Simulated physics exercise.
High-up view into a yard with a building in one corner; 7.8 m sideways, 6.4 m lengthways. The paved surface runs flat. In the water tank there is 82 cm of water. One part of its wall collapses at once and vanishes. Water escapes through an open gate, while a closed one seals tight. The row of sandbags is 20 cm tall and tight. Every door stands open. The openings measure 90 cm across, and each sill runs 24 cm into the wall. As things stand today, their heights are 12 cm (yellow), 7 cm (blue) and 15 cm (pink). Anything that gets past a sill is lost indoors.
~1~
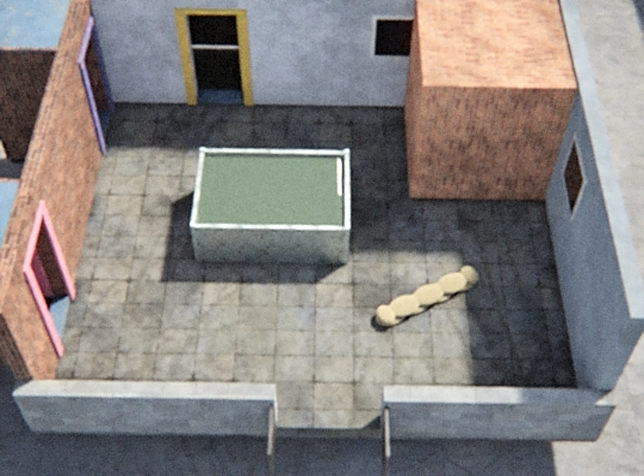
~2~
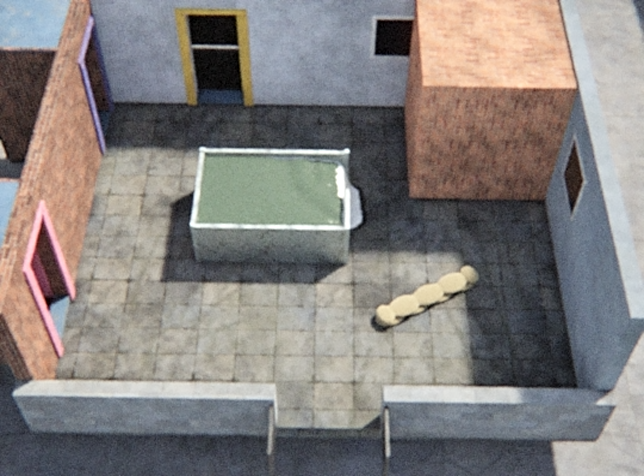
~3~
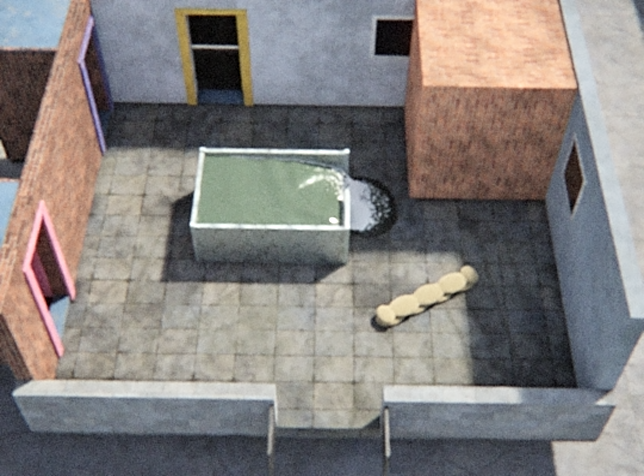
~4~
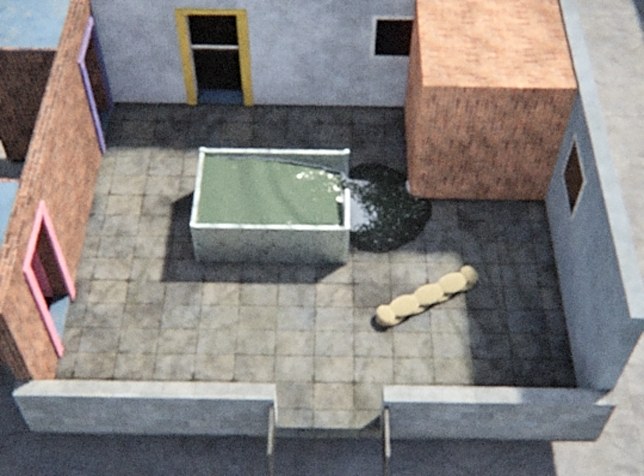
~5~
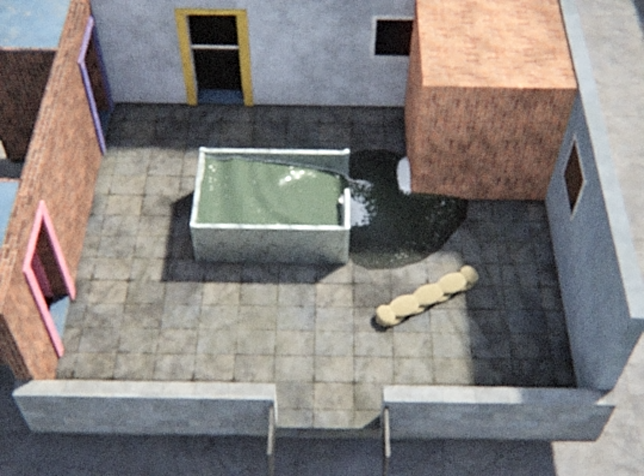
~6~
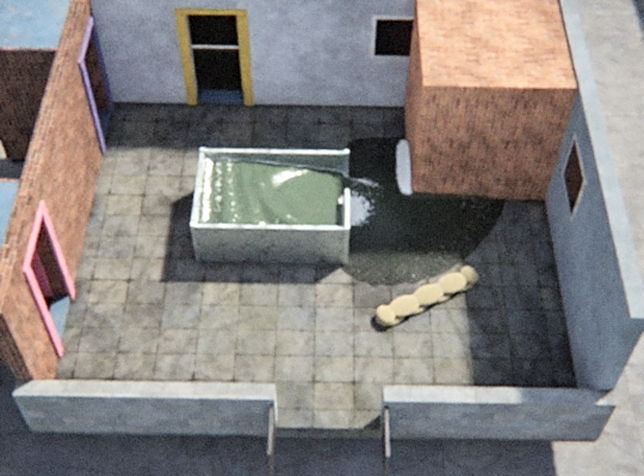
We see a walled yard with open doorways and a tank of green water; part of the tank's right side vanishes, and water pours out, spreading rightward across the paving around the brick block and toward the sandbags.
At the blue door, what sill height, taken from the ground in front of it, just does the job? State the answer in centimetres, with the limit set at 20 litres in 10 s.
9 cm.
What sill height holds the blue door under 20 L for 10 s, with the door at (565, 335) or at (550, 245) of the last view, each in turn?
Minimums: About 8.5 cm and 27 cm.
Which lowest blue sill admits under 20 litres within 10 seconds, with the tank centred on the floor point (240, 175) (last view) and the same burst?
You'd need some 21 cm.
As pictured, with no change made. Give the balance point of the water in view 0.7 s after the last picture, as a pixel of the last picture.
Centre of mass: About (323, 215) px.
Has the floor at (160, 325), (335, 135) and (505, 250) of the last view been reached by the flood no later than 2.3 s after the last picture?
Taking them in turn, I'd call them spared by the flood, touched by the flood and touched by the flood.
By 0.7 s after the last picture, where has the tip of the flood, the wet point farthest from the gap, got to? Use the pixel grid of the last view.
(559, 294).
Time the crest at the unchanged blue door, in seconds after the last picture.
Approximately 3.5 s.
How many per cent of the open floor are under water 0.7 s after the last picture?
Around 20 per cent of the free floor.
Then, 0.7 s after the last picture water covers 20 % of the floor, deepest (47 cm) near (407, 190); it has not reached the blue door.
Then, 2.3 s after the last picture water covers 45 % of the floor, deepest (30 cm) near (516, 232); it has not reached the blue door.
Then, 9.3 s after the last picture water covers 95 % of the floor, deepest (14 cm) near (48, 408); 7 cm at the blue door, 53 litres in over its 7 cm sill.
At the blue door as built, the water peaked near 13 cm, 3.3 s after the last picture.
Run again over the same 10 s with other heights there, 35 litres in over 8 cm, 6 litres over 11 cm. The limit of 20 litres is kept from about 9 cm up.
